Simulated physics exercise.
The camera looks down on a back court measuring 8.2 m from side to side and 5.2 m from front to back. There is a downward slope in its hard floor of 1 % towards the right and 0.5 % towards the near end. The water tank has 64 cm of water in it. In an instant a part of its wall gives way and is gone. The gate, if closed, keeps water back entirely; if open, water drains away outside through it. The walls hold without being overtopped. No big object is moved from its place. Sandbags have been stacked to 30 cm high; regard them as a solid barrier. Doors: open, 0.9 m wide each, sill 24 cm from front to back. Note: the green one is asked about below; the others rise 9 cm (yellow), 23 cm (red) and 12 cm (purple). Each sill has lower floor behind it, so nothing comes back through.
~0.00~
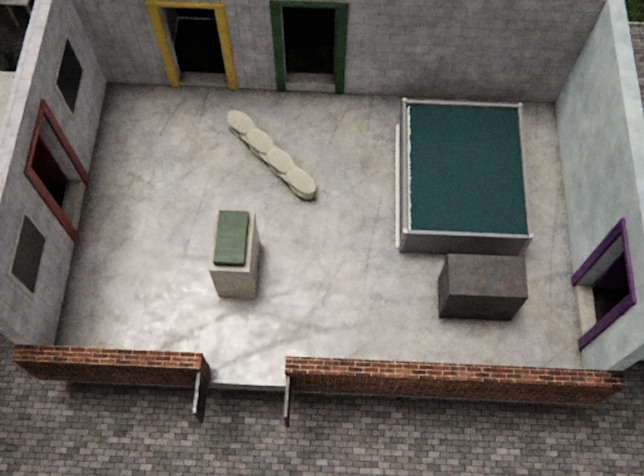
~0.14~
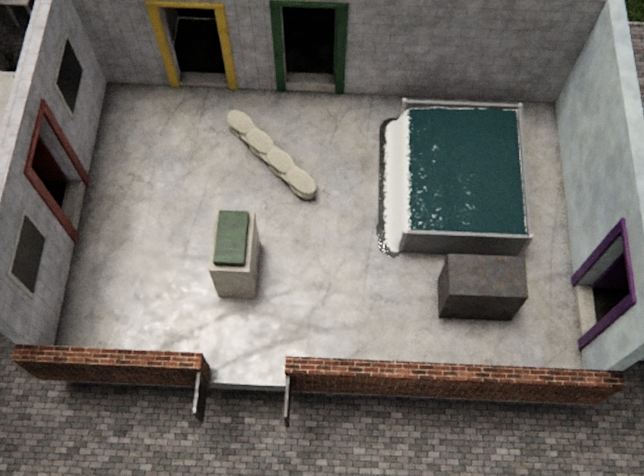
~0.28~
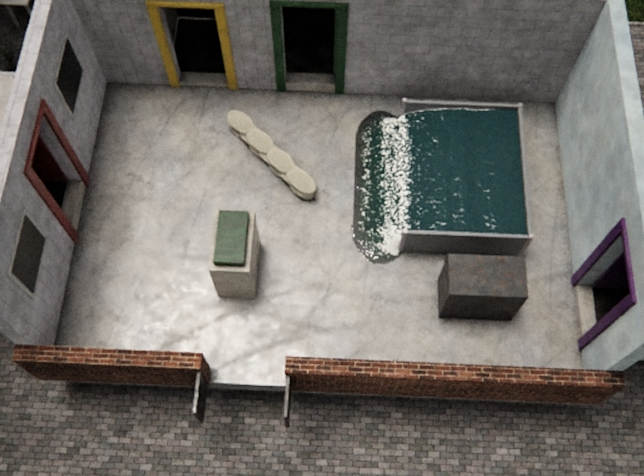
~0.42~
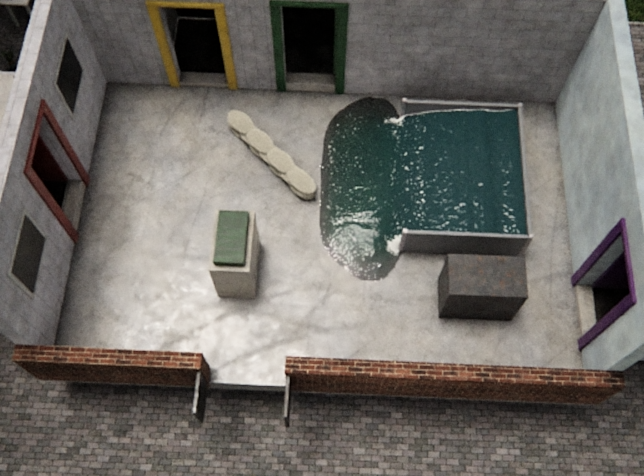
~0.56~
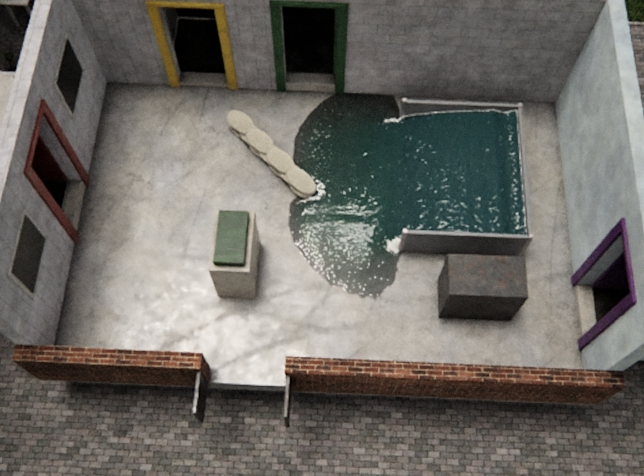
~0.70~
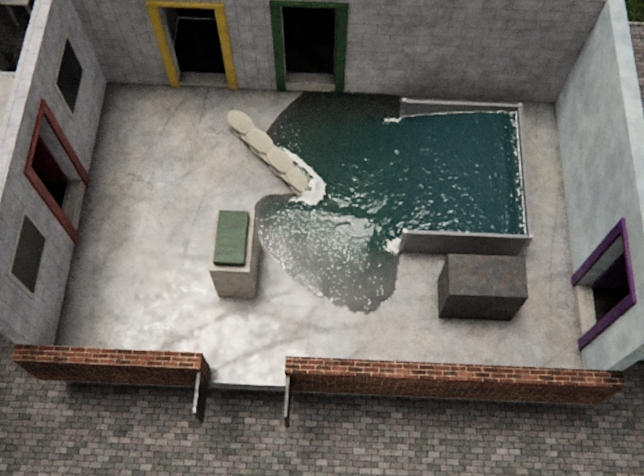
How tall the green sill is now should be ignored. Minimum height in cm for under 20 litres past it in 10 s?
Approx. 24 cm.
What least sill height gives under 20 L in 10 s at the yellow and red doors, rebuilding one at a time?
About 13.0 cm at yellow and about 12.0 cm at red.
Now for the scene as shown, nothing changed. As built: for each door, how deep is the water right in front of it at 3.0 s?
Depths in cm - yellow: 15, red: 14, purple: 0, green: 26.
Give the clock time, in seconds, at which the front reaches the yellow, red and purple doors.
Arrival times - yellow: 1.3 s; red: 1.8 s; purple: 5.5 s.
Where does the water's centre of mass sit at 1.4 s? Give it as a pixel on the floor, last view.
About (393, 186).
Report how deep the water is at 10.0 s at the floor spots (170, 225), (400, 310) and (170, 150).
I'd read roughly 4, 7 and 2 cm there.
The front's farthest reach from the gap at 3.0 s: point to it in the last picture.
Pixel: About (52, 359).
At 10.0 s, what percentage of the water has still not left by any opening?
Share still there: Approx. 82 percent.
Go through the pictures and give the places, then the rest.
The water tank at (464, 168) is whole and still, 64 cm deep; the green door at (310, 56) is dry, in the first picture.
Water pours out at (403, 178) and has run 0.3 m, to (385, 246); about 8 cm deep outside, 64 cm at the back, in the second picture.
The gap is at (403, 179), the front 0.7 m out at (360, 238); the back of the water tank holds 64 cm, in the third picture.
The front is at (324, 220), 1.3 m from the gap at (403, 180); 3.7 m2 of floor is wet, 63 cm left at the back, in the fourth picture.
The gap is at (403, 180), the front 1.8 m out at (296, 225); the back of the water tank holds 58 cm, in the fifth picture.
The front is at (261, 214), 2.4 m from the gap at (403, 180); 7.2 m2 of floor is wet, 53 cm left at the back; 0.1 m in a straight line remain to the green door at (310, 56), in the sixth picture.
After 1.4 s water covers 35 % of the floor, deepest (39 cm) near (319, 195); 15 cm at the green door, 0 litres in over its 22 cm sill.
After 3.0 s water covers 60 % of the floor, deepest (31 cm) near (271, 138); 26 cm at the green door, 19 litres in over its 22 cm sill.
After 10.0 s water covers 95 % of the floor, deepest (19 cm) near (556, 383); 3 cm at the green door, 27 litres in over its 22 cm sill.
At the green door as built, the water arrived by 0.8 s and peaked near 29 cm at 2.6 s.
With a sill of 20.5 cm, 35 litres would have come in within the 10 s; with 28 cm, 8 litres. So under 20 litres takes about 24 cm.
